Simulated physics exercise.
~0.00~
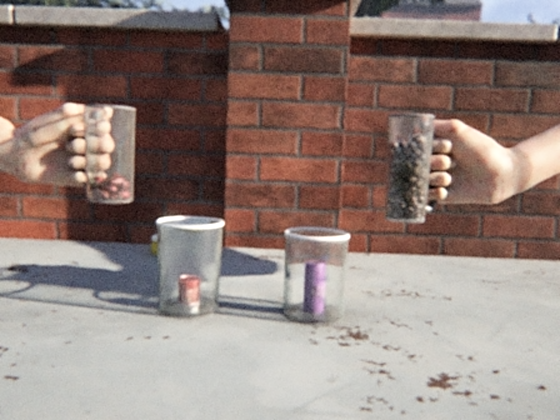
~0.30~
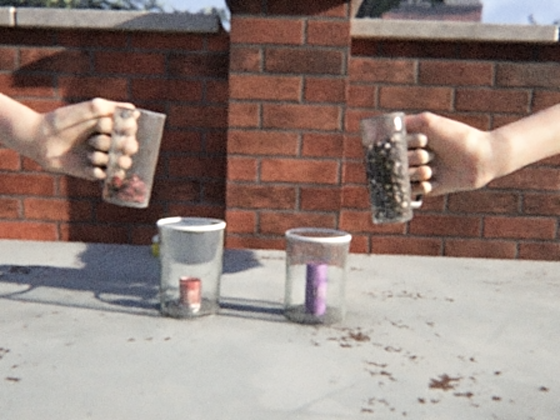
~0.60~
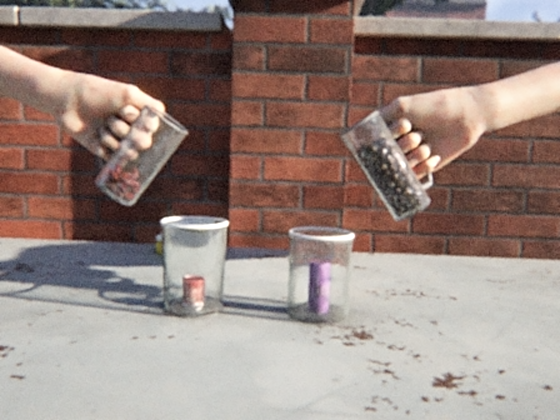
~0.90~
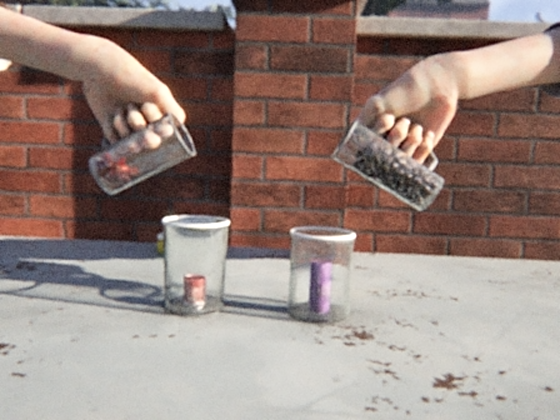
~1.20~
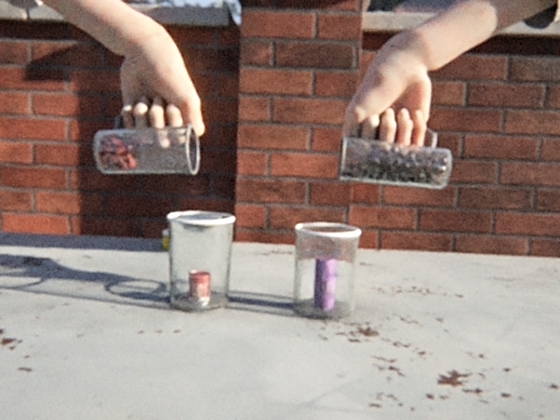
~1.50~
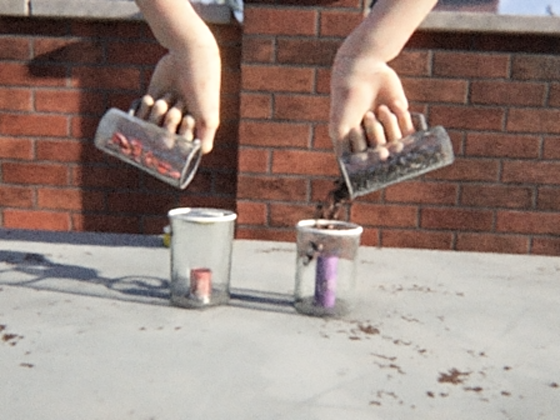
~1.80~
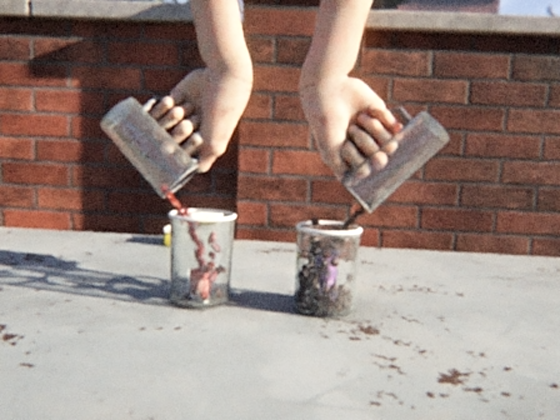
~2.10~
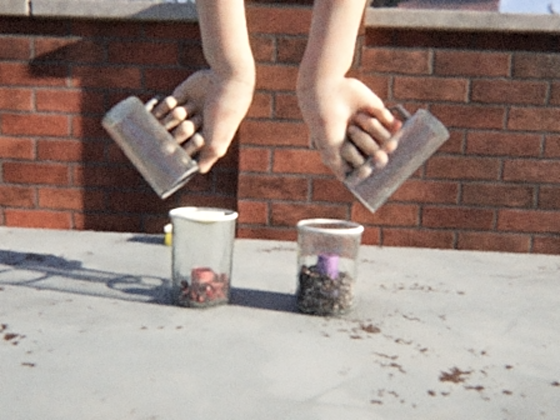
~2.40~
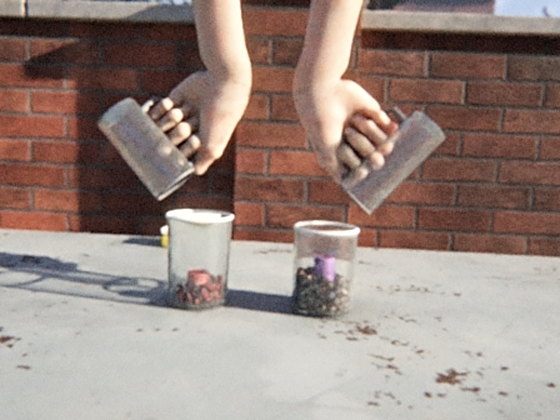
The video shows two hands tipping clear cups over two clear containers, each holding a small object. Dark pieces pour into the right container first, then reddish pieces into the left, until both cups are empty and the red and purple objects still show above the piles.
